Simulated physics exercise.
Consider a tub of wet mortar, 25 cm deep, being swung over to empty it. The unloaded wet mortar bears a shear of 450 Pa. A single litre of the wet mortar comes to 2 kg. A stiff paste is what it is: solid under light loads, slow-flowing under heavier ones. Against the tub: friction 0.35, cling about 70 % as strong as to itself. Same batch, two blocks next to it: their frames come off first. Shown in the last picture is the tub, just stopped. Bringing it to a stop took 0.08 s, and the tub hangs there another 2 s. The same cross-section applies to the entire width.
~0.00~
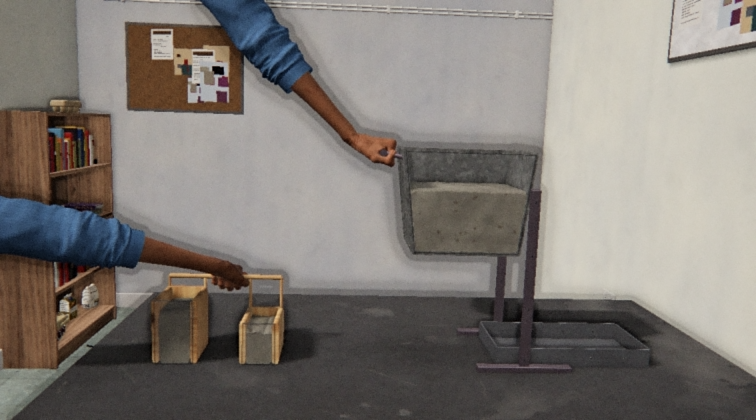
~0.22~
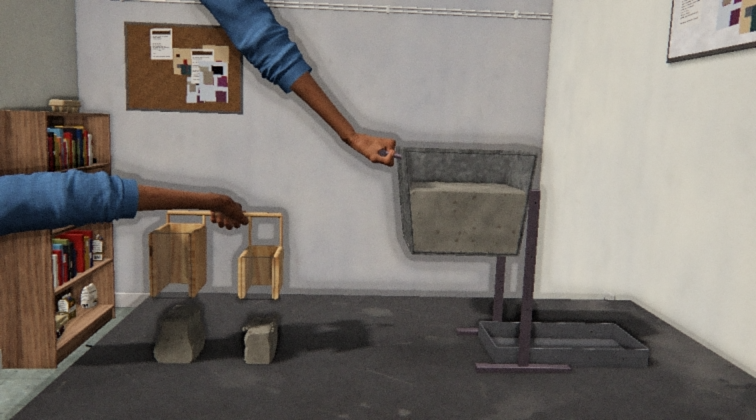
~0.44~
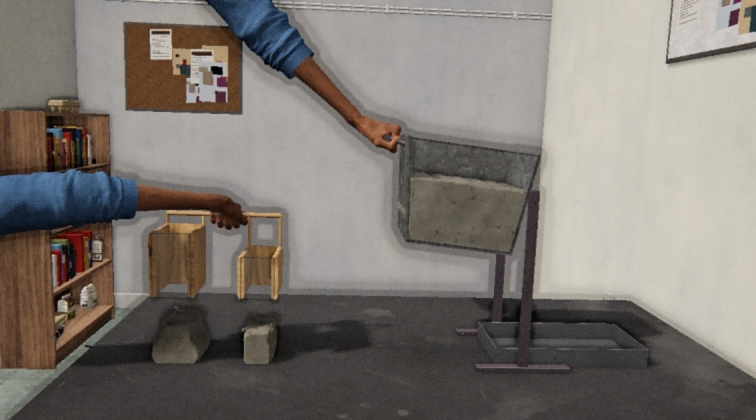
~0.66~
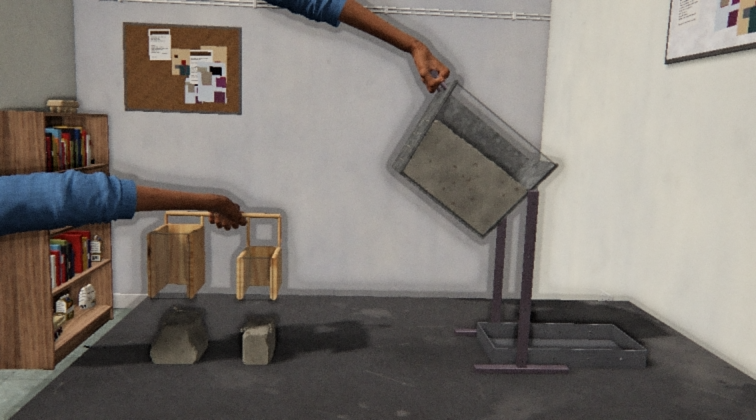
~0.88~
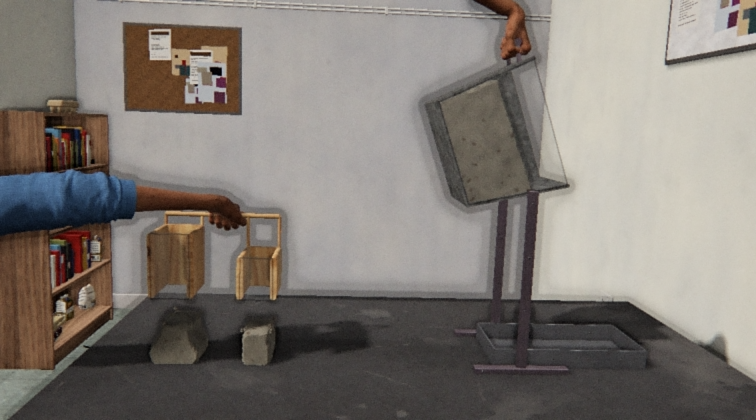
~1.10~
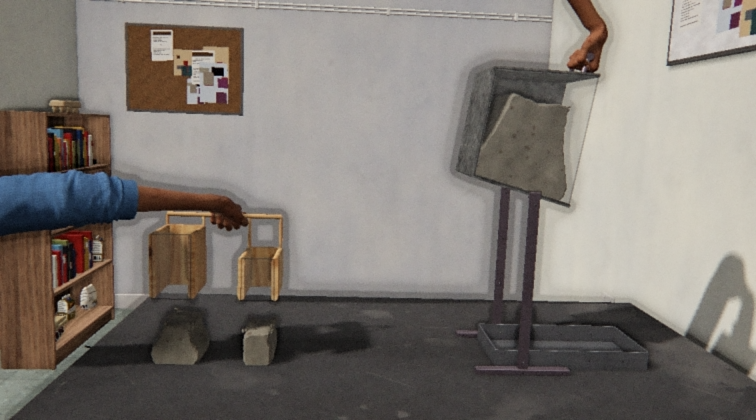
At the start, one hand grips a wooden holder around two grey blocks while another holds the rim of a grey tub of mortar. The left hand lifts the wooden pieces clear, and the blocks slump slightly. The other hand swings the tub clockwise past upright onto its side, the mortar shifting inside.
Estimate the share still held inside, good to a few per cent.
I would say about 33 percent.
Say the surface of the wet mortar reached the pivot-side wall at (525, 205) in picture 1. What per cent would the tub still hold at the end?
45 %.
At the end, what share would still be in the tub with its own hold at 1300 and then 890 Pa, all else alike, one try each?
It'd be some 40 percent the first time and some 45 percent the second.
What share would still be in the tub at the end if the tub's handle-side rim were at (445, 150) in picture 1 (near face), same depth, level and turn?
45 %, roughly.
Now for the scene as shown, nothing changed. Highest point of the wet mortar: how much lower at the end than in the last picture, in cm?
Roughly 16 cm.
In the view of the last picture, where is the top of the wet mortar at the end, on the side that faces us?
On the near face, the top ends up close to (501, 159).
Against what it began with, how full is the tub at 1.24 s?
Around 70 per cent.
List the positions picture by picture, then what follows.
The first picture shows handle-side rim at (408, 150), tilt 0 degrees; crest of the wet mortar at (507, 191); block heights 13 cm, 8.7 cm (left to right).
The second picture shows handle-side rim at (407, 150), tilt 0 degrees; crest of the wet mortar at (507, 191); block heights 11 cm, 8.6 cm (left to right).
The third picture shows handle-side rim at (412, 137), tilt 6 degrees; crest of the wet mortar at (419, 178); block heights 10 cm, 8.6 cm (left to right).
The fourth picture shows handle-side rim at (458, 83), tilt 36 degrees; crest of the wet mortar at (441, 122); block heights 10 cm, 8.5 cm (left to right).
The fifth picture shows handle-side rim at (535, 60), tilt 71 degrees; crest of the wet mortar at (499, 82); block heights 10 cm, 8.5 cm (left to right).
The sixth picture shows handle-side rim at (599, 78), tilt 98 degrees; crest of the wet mortar at (513, 95); block heights 10 cm, 8.5 cm (left to right).
After 1.24 s, the tub is at 99 degrees and holds 68 %.
After 1.41 s, the tub is at 99 degrees and holds 38 %.
After 1.58 s, the tub is at 99 degrees and holds 33 %.
After 1.75 s, the tub is at 99 degrees and holds 33 %.
After 3.10 s, the tub is at 99 degrees and holds 33 %.
